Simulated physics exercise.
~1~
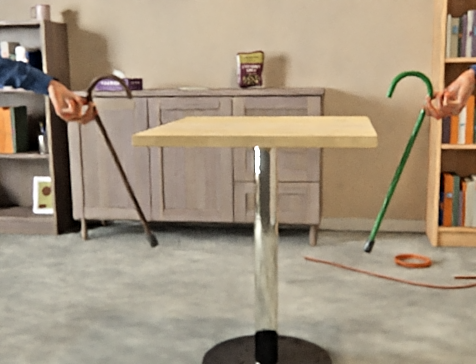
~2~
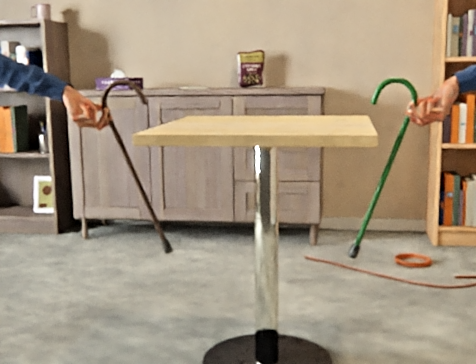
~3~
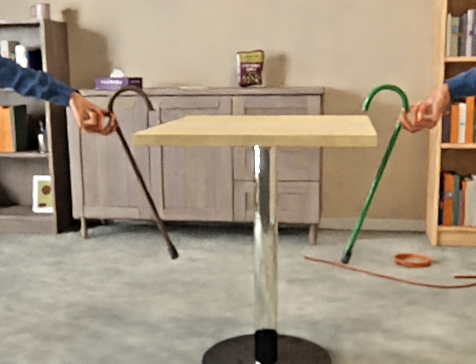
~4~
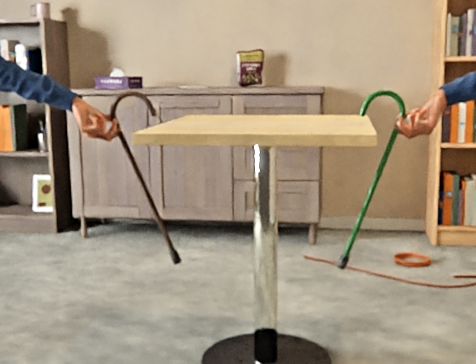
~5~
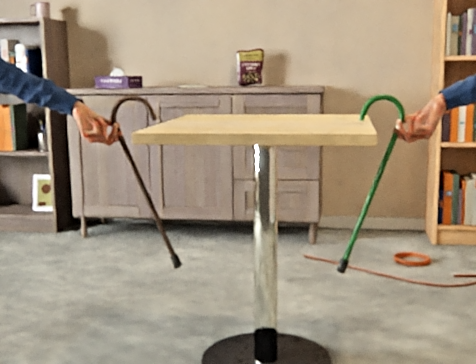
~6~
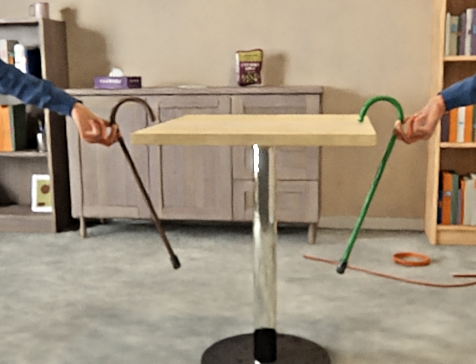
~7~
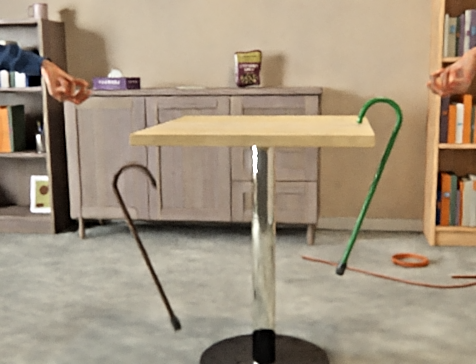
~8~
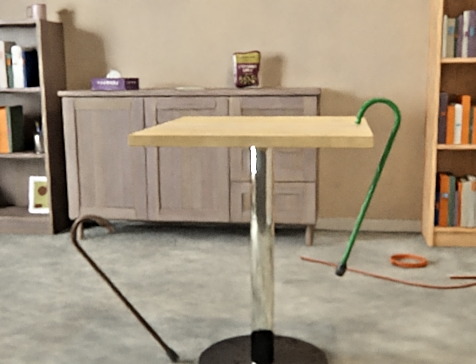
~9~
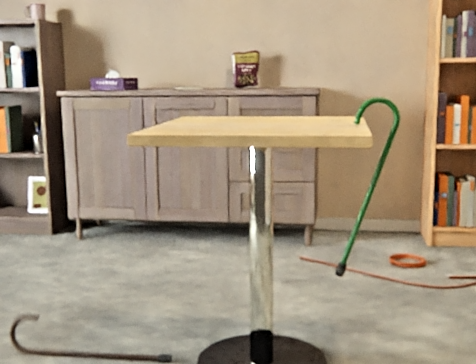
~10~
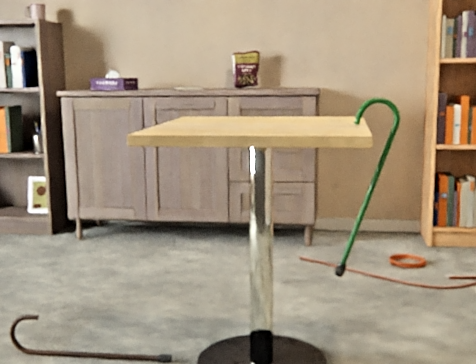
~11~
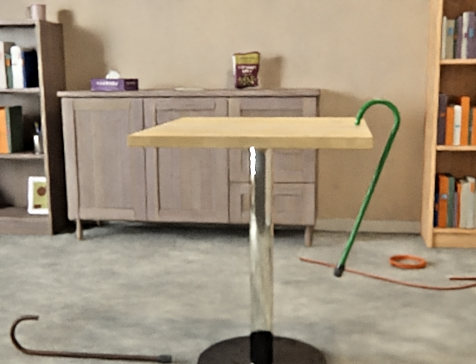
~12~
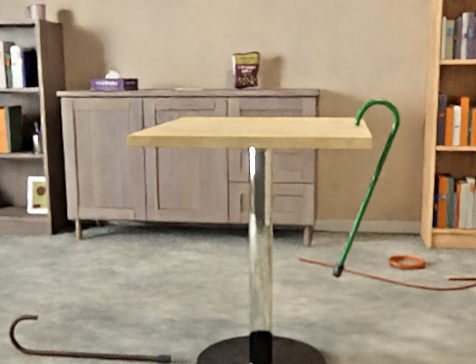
Two hands release canes at a table; the brown falls flat, the green stays hooked.
